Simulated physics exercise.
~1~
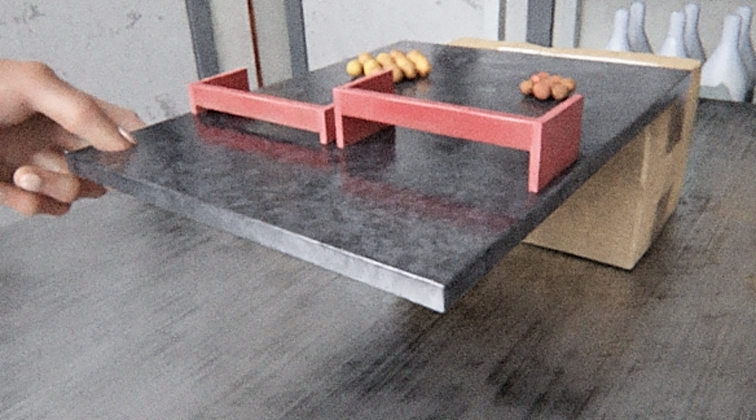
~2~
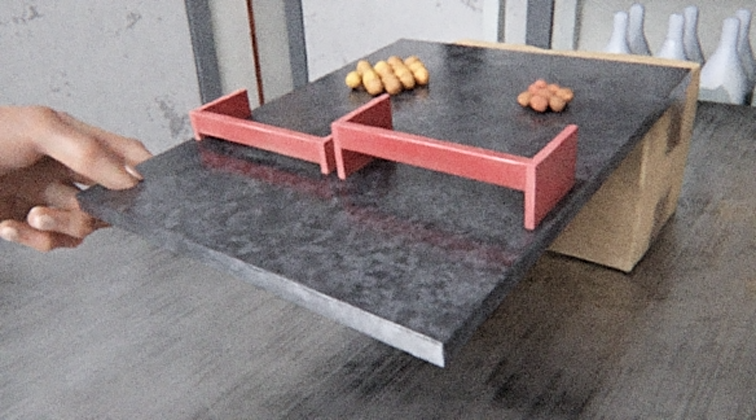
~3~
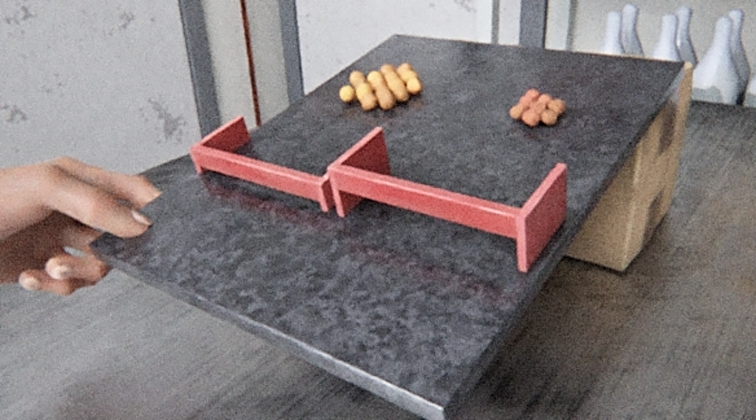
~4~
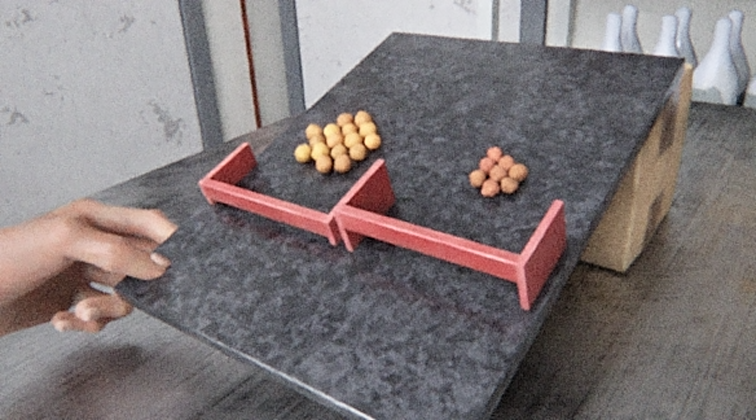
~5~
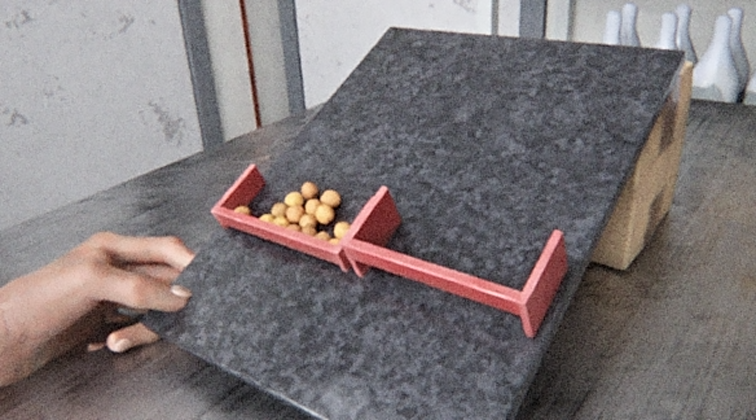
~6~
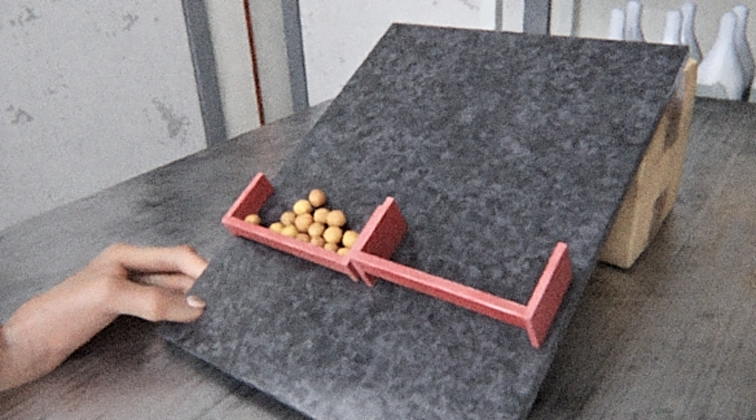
On a dark tabletop in a room with grey walls, a hand lowered one end of a speckled board propped on a box, and two clusters of little balls slid down; the orange-brown ones slipped under their red gate out of sight, while the yellowish ones piled up behind theirs.
